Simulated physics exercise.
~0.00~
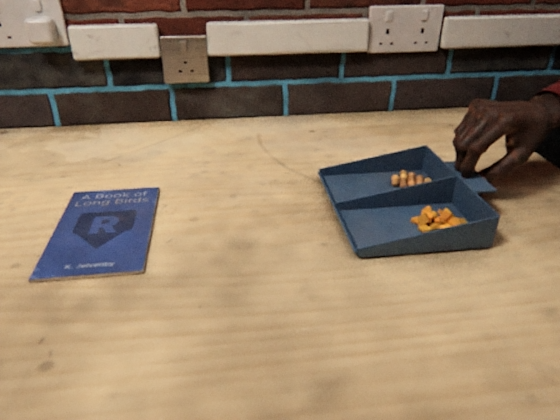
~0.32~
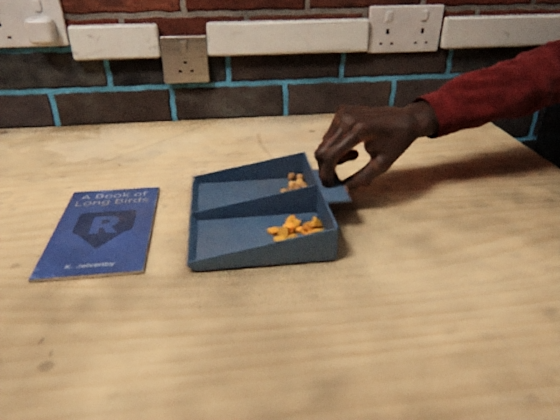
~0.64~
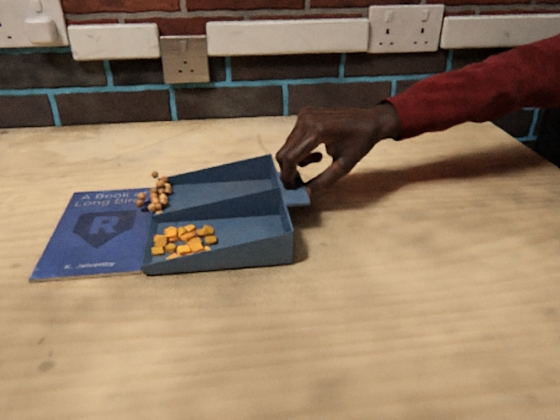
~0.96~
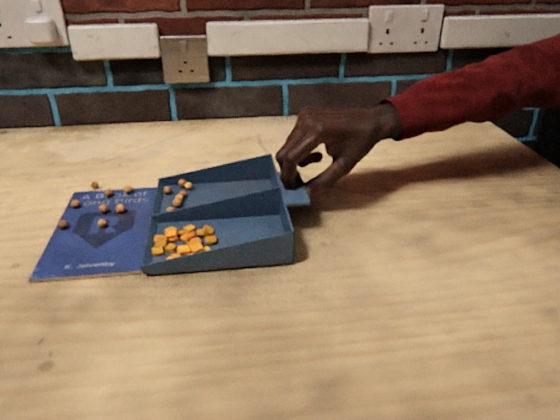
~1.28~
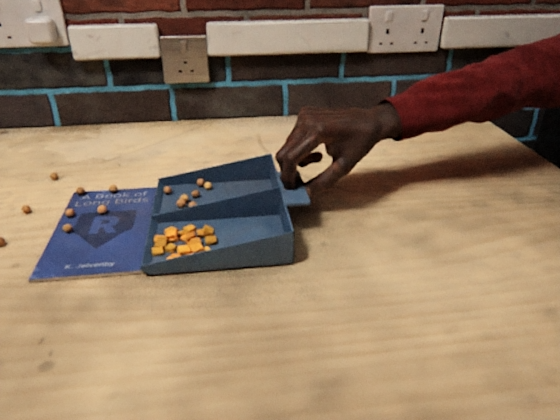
A hand slides a divided blue tray left into a thin book, spilling some brown pieces.
